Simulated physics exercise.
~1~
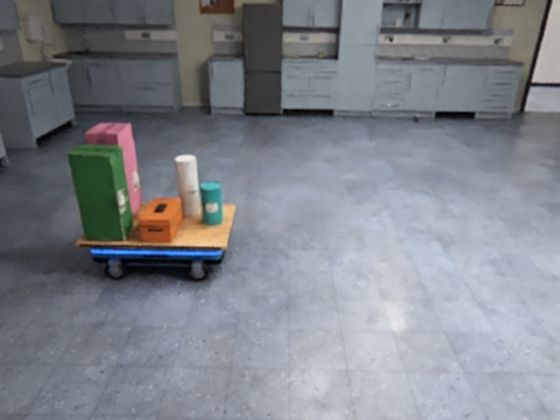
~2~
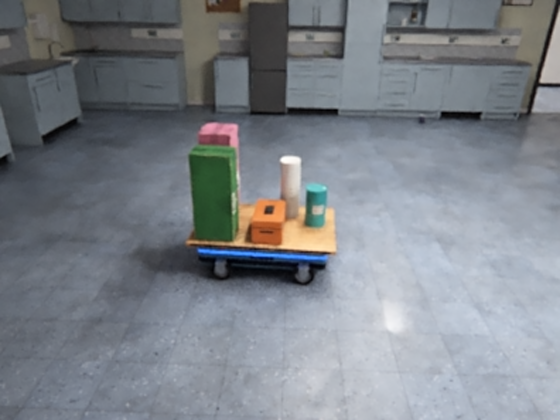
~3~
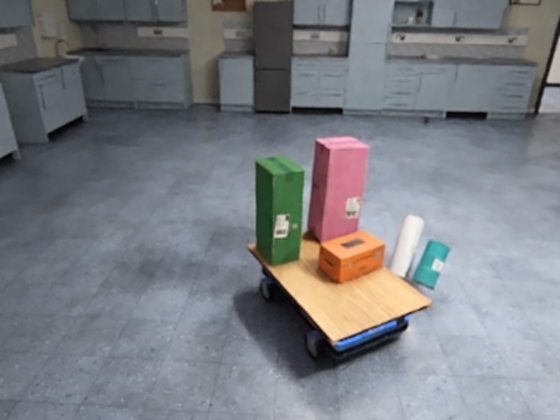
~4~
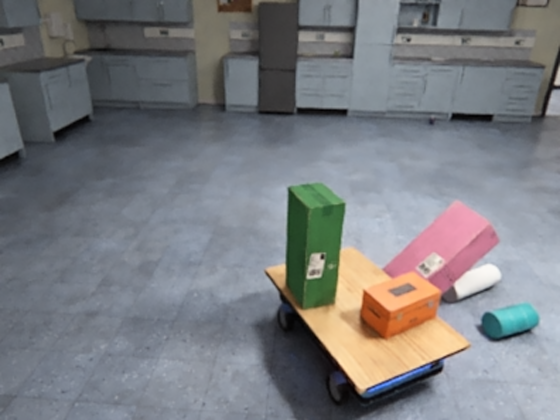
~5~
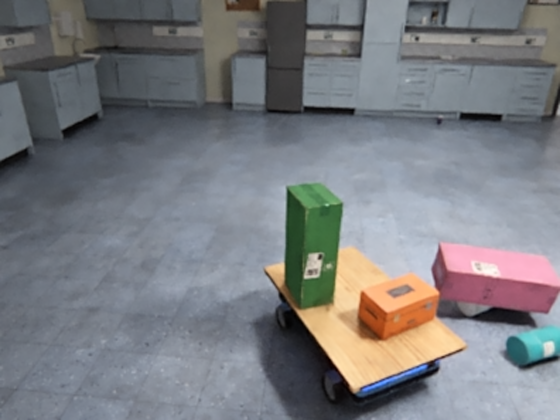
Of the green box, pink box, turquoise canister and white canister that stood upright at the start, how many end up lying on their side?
Three of them end up on their side, namely the pink box, the turquoise canister and the white canister.
